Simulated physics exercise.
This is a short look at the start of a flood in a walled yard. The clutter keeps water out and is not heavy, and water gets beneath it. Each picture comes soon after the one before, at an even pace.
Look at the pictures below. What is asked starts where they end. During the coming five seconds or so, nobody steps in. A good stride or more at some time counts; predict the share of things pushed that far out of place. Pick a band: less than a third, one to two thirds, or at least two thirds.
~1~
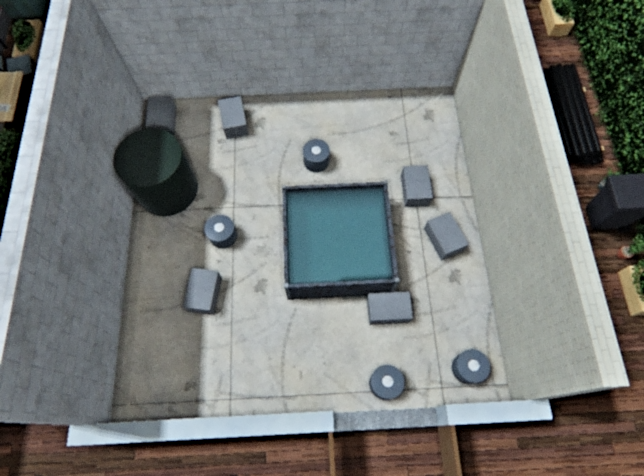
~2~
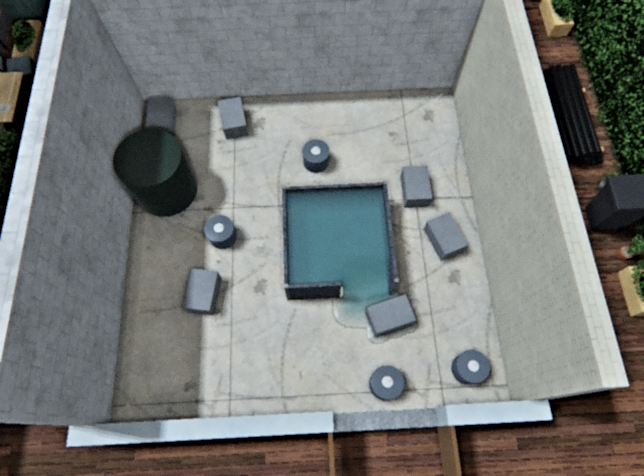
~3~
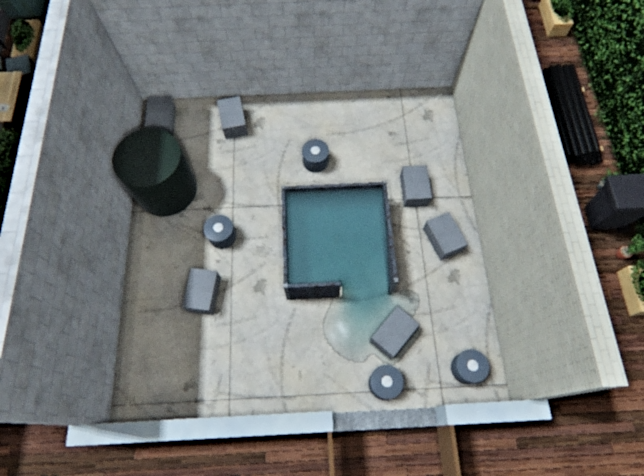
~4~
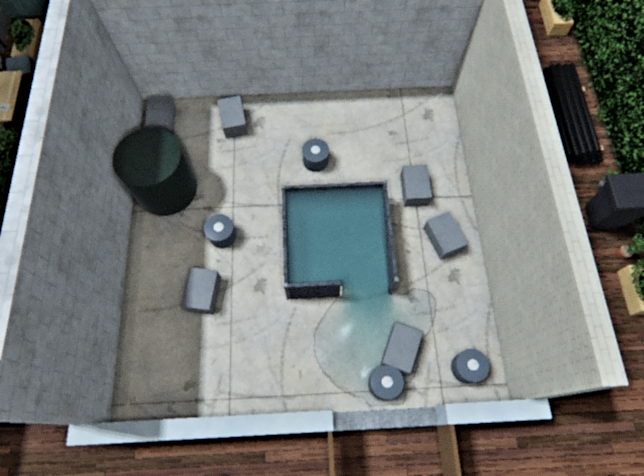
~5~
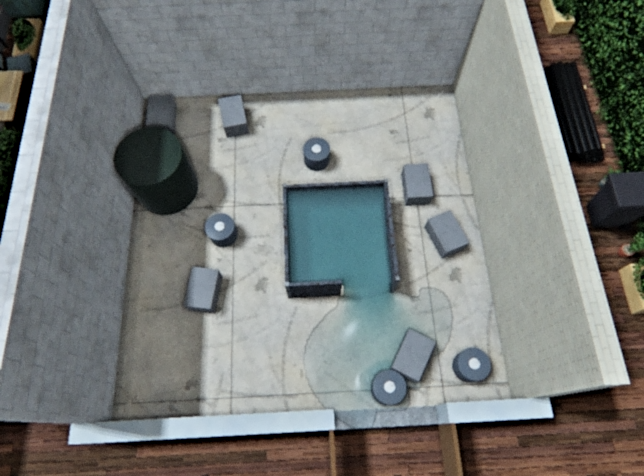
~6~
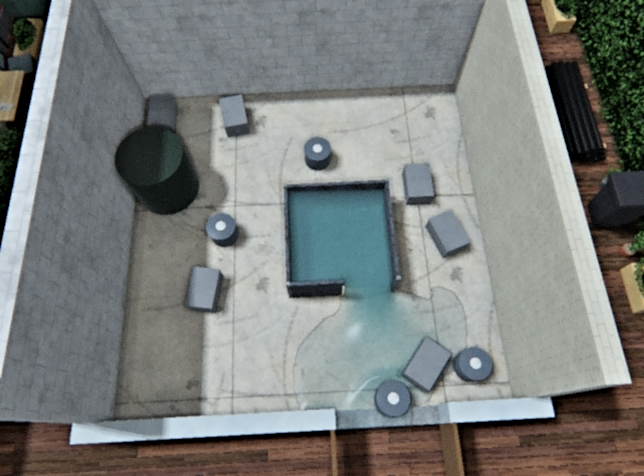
The fraction is less than a third of them.
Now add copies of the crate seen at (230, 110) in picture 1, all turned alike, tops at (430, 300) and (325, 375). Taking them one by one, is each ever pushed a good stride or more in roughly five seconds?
Taking them in order, the first one never gets that far and the second one goes the distance.
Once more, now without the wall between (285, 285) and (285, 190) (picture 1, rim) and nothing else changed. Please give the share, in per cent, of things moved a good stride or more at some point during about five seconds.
About 50 per cent.
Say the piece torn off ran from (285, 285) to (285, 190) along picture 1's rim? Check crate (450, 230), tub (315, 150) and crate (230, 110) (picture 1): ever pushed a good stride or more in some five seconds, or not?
Object by object: Short of it, short of it, covered the distance.
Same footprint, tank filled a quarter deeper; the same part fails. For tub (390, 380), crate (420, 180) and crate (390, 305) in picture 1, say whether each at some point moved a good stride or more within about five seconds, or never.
As listed: Shifted that much, short of that, shifted that much.
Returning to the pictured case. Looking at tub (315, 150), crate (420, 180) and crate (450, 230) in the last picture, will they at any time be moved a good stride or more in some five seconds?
Well, in the order you gave them, the first stayed under the mark, the second stayed under the mark, and the third stayed under the mark.
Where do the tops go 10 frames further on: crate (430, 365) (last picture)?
I'd expect it around (469, 374).
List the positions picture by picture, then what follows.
In the first picture, a crate at (390, 306) rests on the ground; a tub at (388, 381) rests on the ground; 0 of 10 have shifted.
In the second picture, a crate at (392, 314) rests on the ground, close to its start; a tub at (387, 382) rests on the ground; 1 of 10 have shifted.
In the third picture, a crate at (396, 331), on the bottom, a stride from its start; a tub at (387, 382) rests on the ground; 1 of 10 have shifted.
In the fourth picture, a crate at (403, 347) rests on the ground, a stride from its start; a tub at (387, 382), on the bottom; 1 of 10 have shifted.
In the fifth picture, a crate at (414, 354), on the bottom, a stride from its start; a tub at (390, 387), on the bottom, close to its start; 2 of 10 have shifted.
In the sixth picture, a crate at (428, 363), on the bottom, a stride from its start; a tub at (393, 398), on the bottom, close to its start; 2 of 10 have shifted.
A moment on, 2 of 10 are well off their spots; 1 afloat.
Next, 2 of 10 are well off their spots; 2 afloat.
Later, 3 of 10 are well off their spots; 1 afloat.
In the end, 3 of 10 are well off their spots, and 3 have been at some point; 1 afloat.
